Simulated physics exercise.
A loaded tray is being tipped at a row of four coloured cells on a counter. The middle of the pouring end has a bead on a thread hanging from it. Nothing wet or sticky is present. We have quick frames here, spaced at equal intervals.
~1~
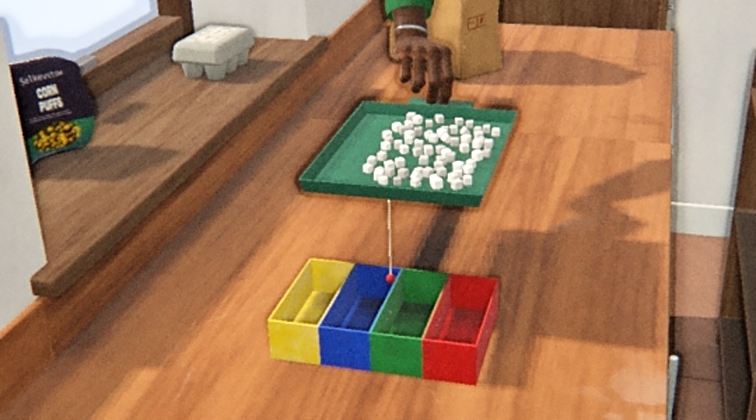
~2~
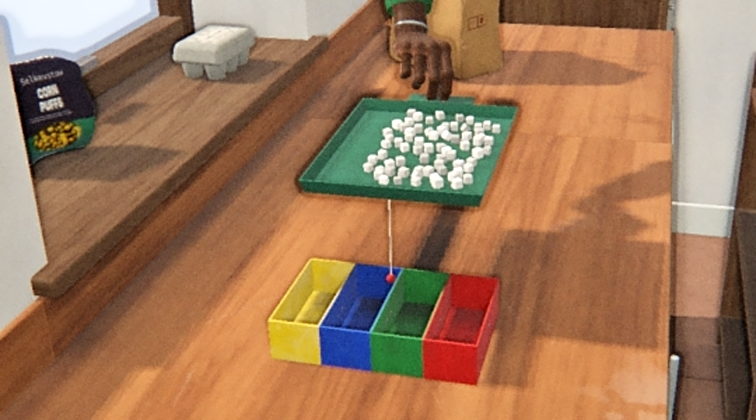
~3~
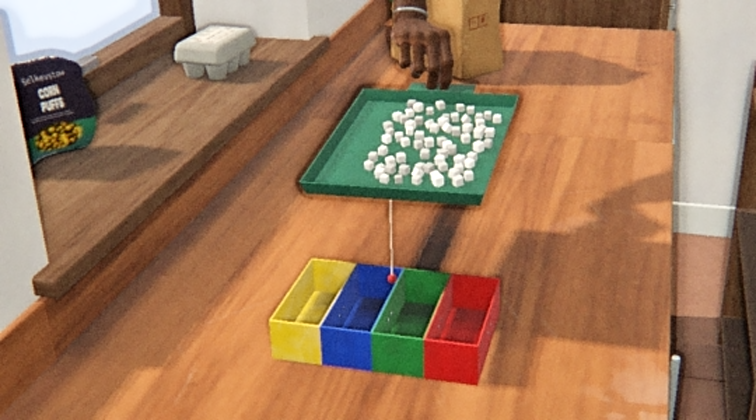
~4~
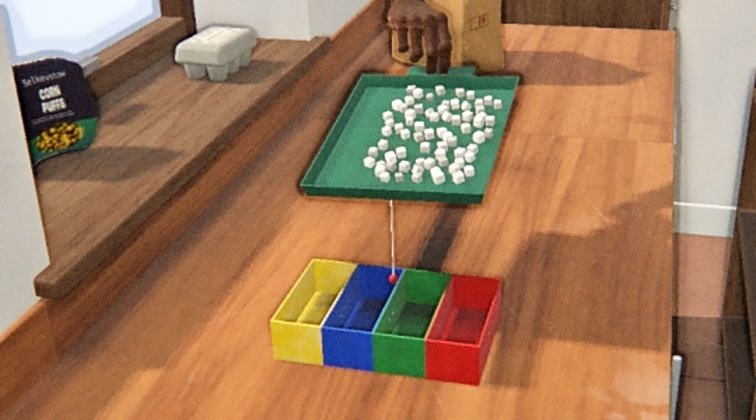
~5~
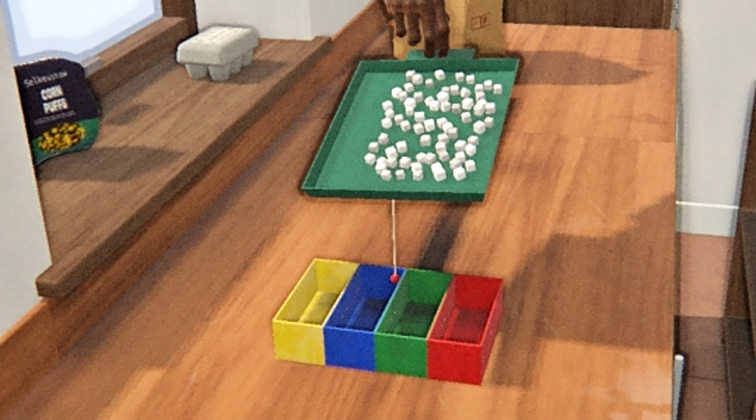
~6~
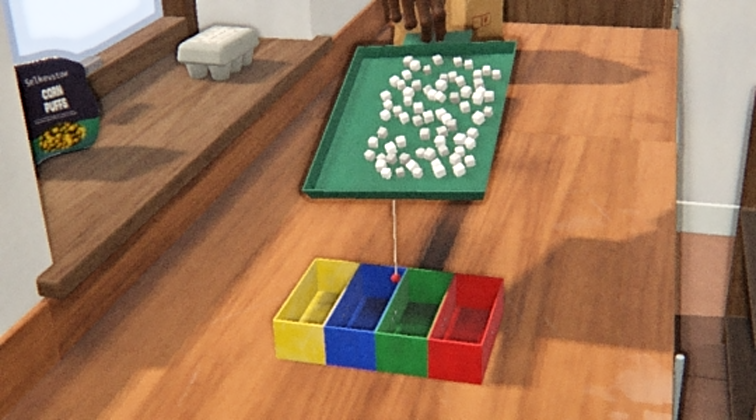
A dark hand lifted the far end of a green tray of white cubes, tilting it steadily toward yellow, blue, green and red cells on a wooden counter, while the cubes shifted only slightly.
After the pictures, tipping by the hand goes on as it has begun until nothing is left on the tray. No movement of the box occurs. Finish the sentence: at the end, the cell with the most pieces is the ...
... Yellow one.
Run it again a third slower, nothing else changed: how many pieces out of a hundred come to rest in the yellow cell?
About 40 %.
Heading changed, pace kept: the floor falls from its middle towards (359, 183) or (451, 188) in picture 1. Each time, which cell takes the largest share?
The yellow one; red.
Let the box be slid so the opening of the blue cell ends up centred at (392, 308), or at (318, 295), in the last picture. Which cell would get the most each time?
The cell in yellow, then the blue cell.
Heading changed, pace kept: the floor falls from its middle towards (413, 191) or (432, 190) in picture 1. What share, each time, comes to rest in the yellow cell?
Shares: 0 %, then 0 %.
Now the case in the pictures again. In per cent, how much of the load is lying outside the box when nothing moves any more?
Close to 10 in a hundred.
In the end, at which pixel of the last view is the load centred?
About (320, 339).
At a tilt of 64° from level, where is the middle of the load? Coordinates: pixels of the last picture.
The centre of the load shows up near (372, 179) in the last view.
Soon after the last picture, tray tipped steeply; nearly all on the tray; a stray few falling or outside the box.
A little later, tray tipped past a quarter turn; about half on the tray; about a quarter in the yellow cell; a small part in the blue cell; a stray few in the red cell; a stray few in the green cell; a small part falling or outside the box.
Later still, tray tipped past a quarter turn; about half in the yellow cell; about a quarter in the blue cell; a small part in the green cell; a stray few in the red cell; a small part falling or outside the box.
At rest, tray tipped past a quarter turn; about half in the yellow cell; about a quarter in the blue cell; a small part in the green cell; a stray few in the red cell; a small part outside the box.
